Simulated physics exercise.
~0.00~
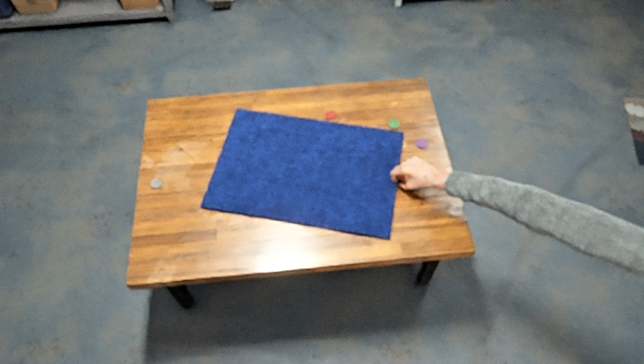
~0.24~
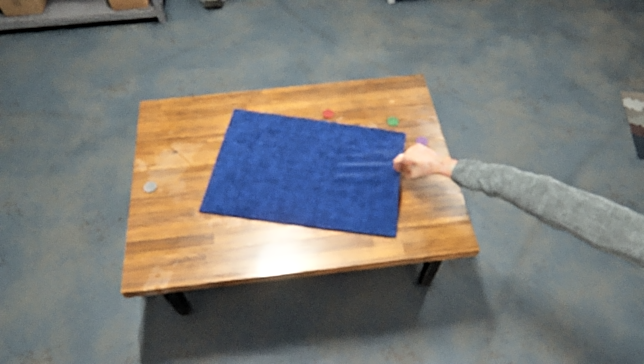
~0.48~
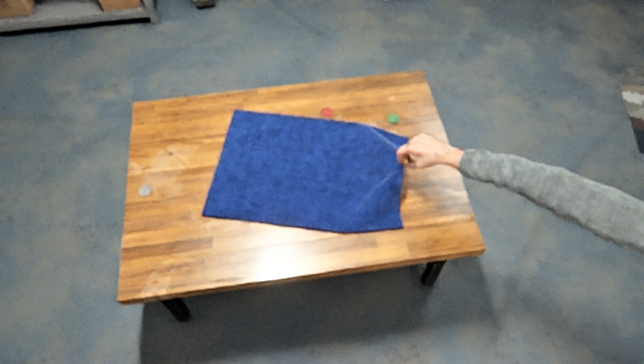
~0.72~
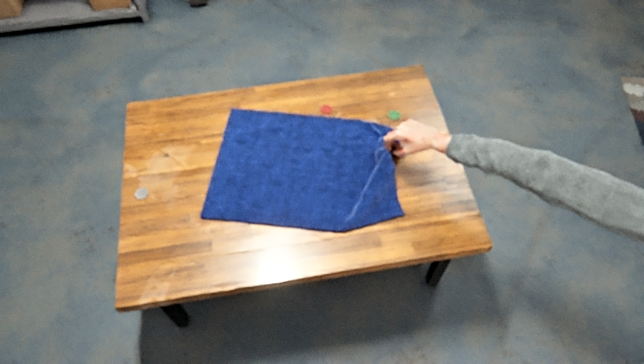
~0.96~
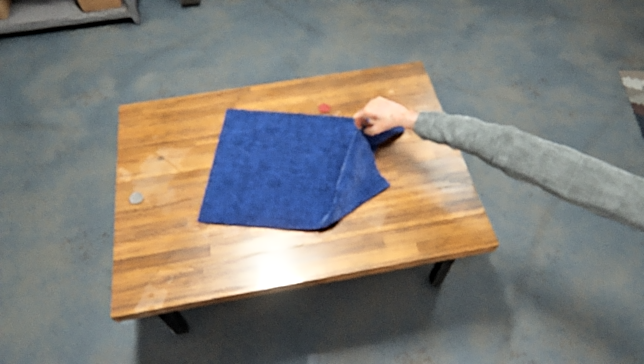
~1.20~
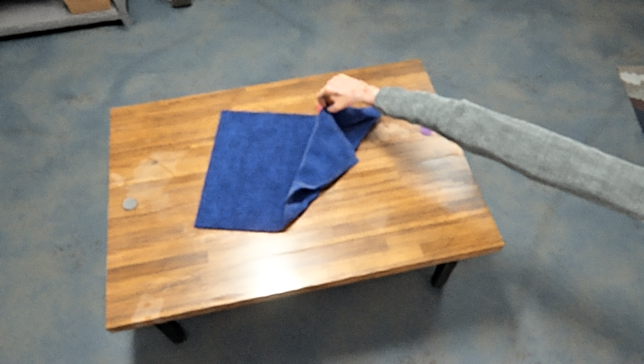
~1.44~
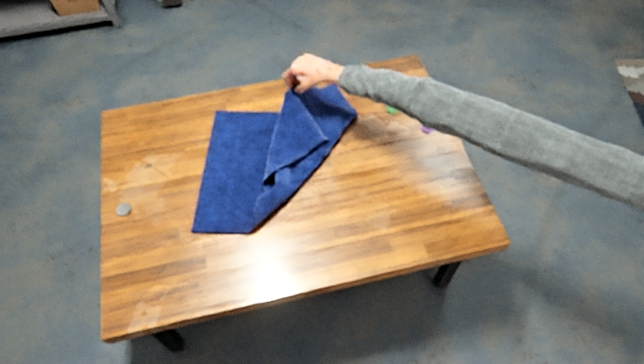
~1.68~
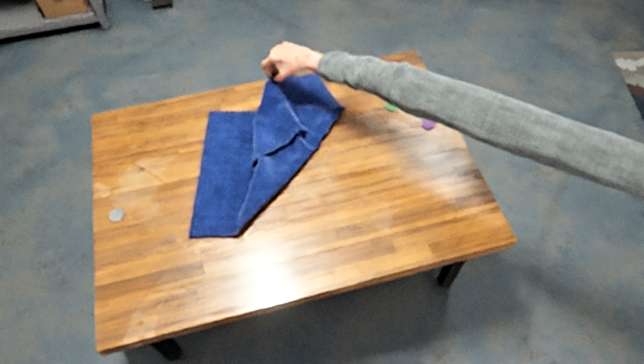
A blue hand towel lay flat on a wooden workbench until a hand in a grey sleeve pinched its right edge and drew it up and left, folding it over itself. It ended bunched over the red badge, with the hand still holding on.
